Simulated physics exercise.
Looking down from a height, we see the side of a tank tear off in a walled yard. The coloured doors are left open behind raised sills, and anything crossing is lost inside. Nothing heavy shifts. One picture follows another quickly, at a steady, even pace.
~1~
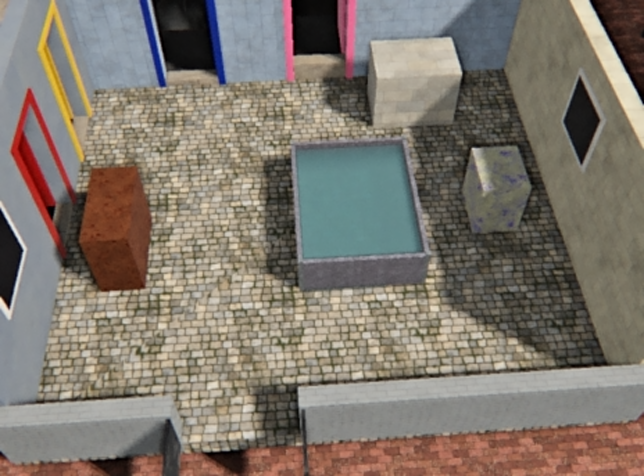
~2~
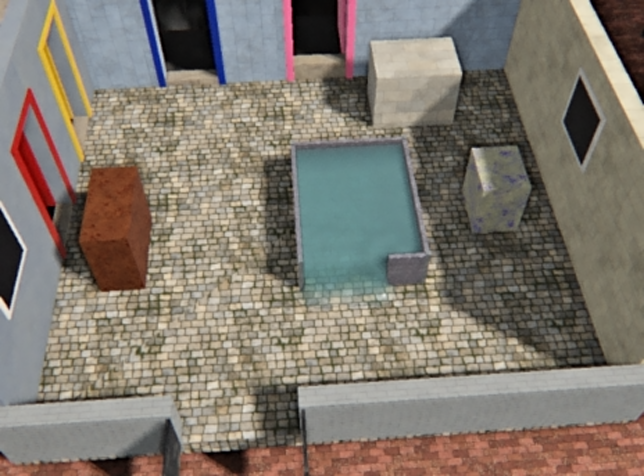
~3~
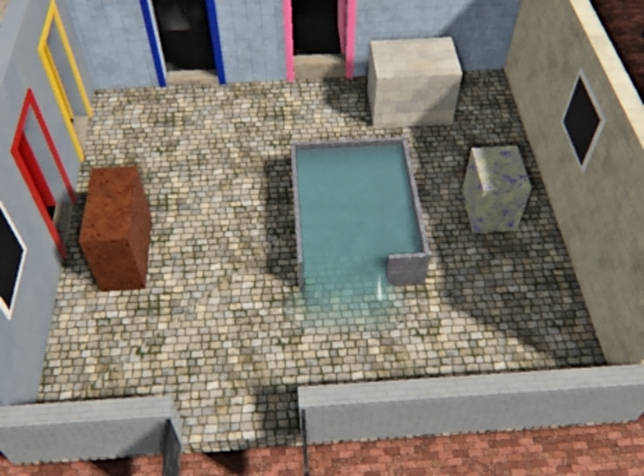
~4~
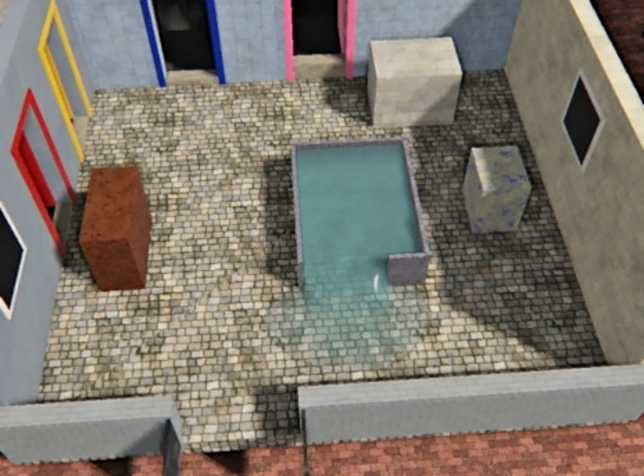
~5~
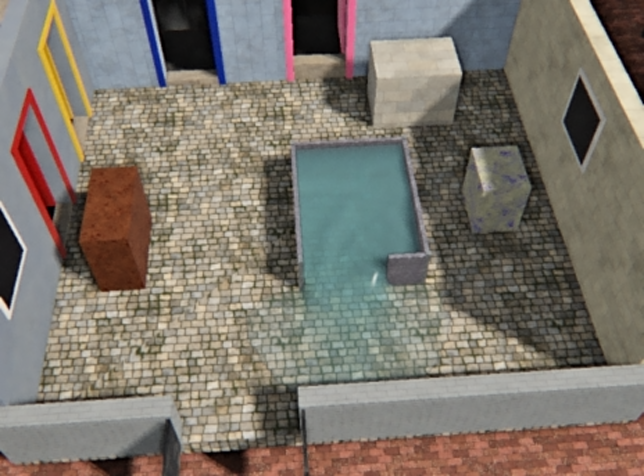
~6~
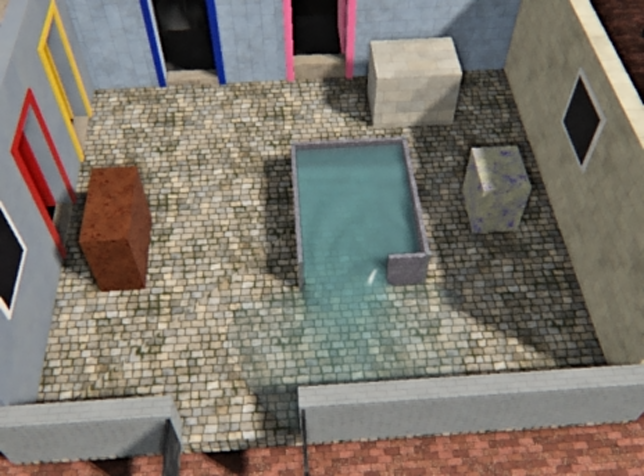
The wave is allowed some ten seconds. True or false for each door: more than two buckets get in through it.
The red door: False; the pink door: False; the yellow door: False; the blue door: False.
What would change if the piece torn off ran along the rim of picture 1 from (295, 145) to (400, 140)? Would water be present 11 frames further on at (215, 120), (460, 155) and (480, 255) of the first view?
In the order you gave them, I get drenched, drenched, still bare.
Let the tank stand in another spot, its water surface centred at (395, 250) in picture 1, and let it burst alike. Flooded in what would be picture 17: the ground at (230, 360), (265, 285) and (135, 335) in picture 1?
As listed: Flooded, clear, wet.
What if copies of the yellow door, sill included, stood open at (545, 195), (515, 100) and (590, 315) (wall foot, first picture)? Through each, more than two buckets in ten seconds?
Door by door: Ends up below, ends up below, ends up above.
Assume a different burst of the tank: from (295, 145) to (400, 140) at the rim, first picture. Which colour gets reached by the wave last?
My pick: The red door.
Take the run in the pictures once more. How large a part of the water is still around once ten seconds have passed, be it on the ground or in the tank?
I'd say roughly 70 percent.
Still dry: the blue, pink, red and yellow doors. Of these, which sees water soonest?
Call: The red door.
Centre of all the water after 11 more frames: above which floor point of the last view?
My pick is pixel (358, 293).
A moment on, water covers 15 % of the floor; the red door not reached, the pink door not reached, the yellow door not reached, the blue door not reached.
Next, water covers 20 % of the floor; the red door not reached, the pink door not reached, the yellow door not reached, the blue door not reached.
Then, water covers 30 % of the floor; the red door not reached, the pink door not reached, the yellow door not reached, the blue door not reached.
Later, water covers 50 % of the floor; the red door wet at the sill, nothing in, the pink door not reached, the yellow door wet at the sill, nothing in, the blue door not reached.
In the end, water covers 75 % of the floor; the red door under two buckets in, the pink door wet at the sill, nothing in, the yellow door wet at the sill, nothing in, the blue door wet at the sill, nothing in.
